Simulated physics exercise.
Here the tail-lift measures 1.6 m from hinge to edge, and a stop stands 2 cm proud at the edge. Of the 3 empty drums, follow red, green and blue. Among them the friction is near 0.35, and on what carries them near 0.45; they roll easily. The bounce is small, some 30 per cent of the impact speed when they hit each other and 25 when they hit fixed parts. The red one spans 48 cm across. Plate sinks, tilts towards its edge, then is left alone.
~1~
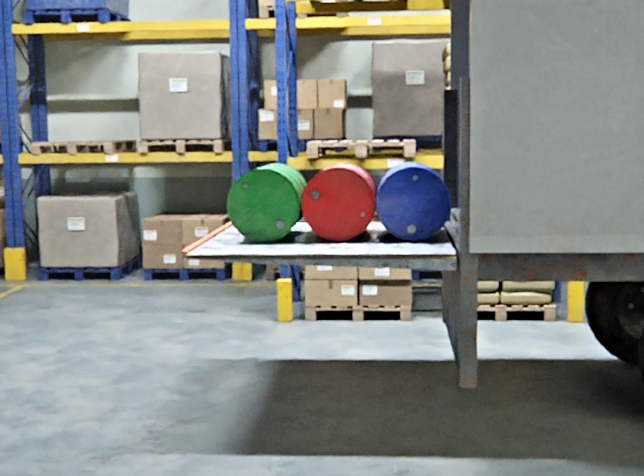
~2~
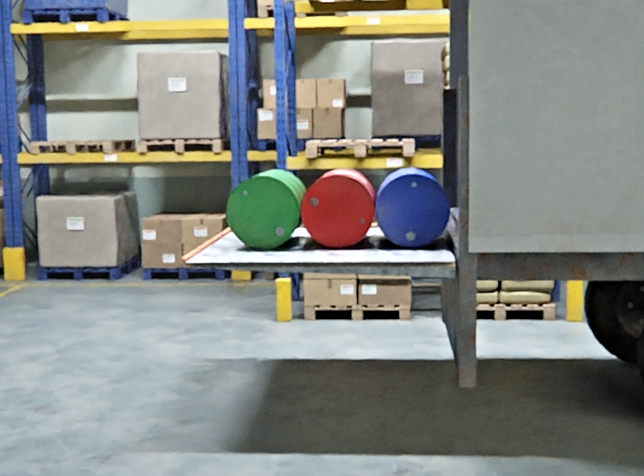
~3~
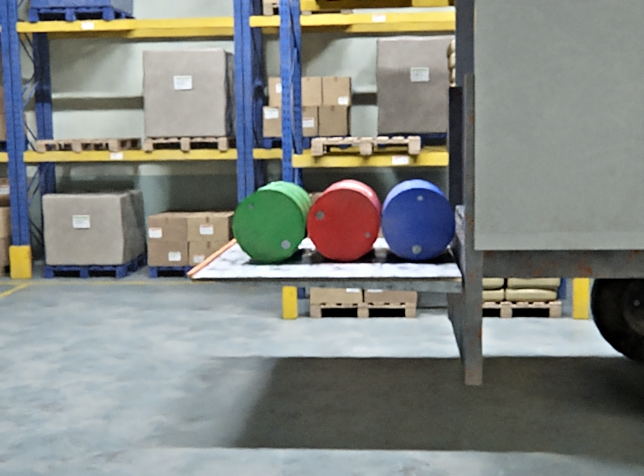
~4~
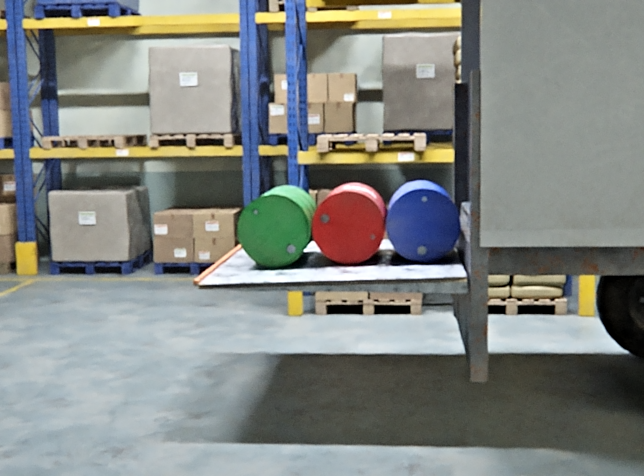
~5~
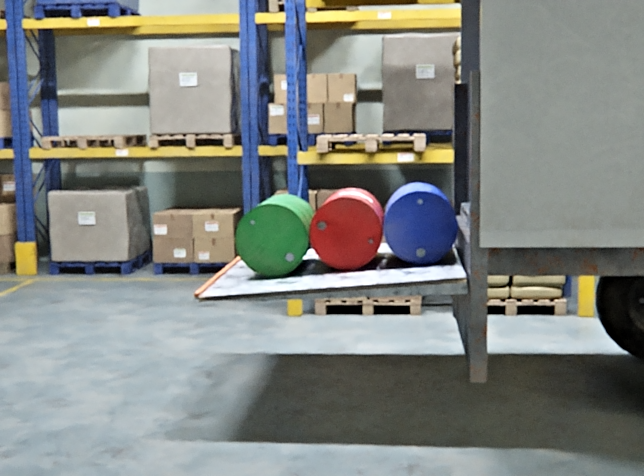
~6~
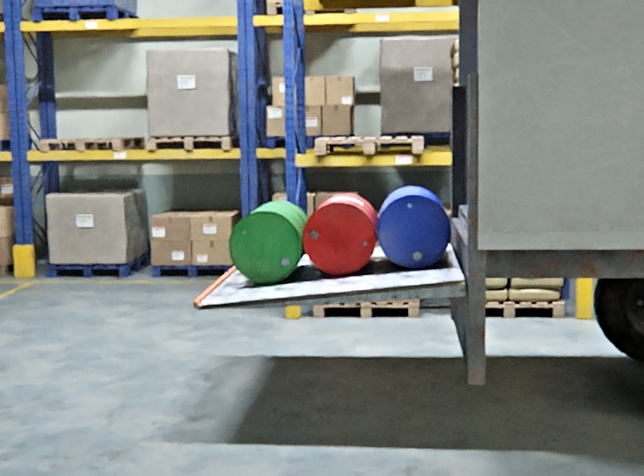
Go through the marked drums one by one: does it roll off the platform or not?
Taking them in turn, red leaves the lift, green leaves the lift and blue leaves the lift.
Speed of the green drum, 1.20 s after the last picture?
Speed: Approx. 0.5 m/s.
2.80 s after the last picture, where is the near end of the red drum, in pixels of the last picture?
Around pixel (157, 366).
Then, 1.2 s after the last picture, red is on the plate, 40 cm from the stop, rolling left; green is over the stop and falling; blue is on the plate, 90 cm from the stop, rolling left; 1 over the stop so far.
Then, 2.8 s after the last picture, red is off the lift, on the ground; green is on the ground; blue is over the stop and falling; 3 over the stop so far.
At rest (5.4 s after the last picture), red is off the lift, on the ground; green is on the ground; blue is on the ground; 3 over the stop so far.
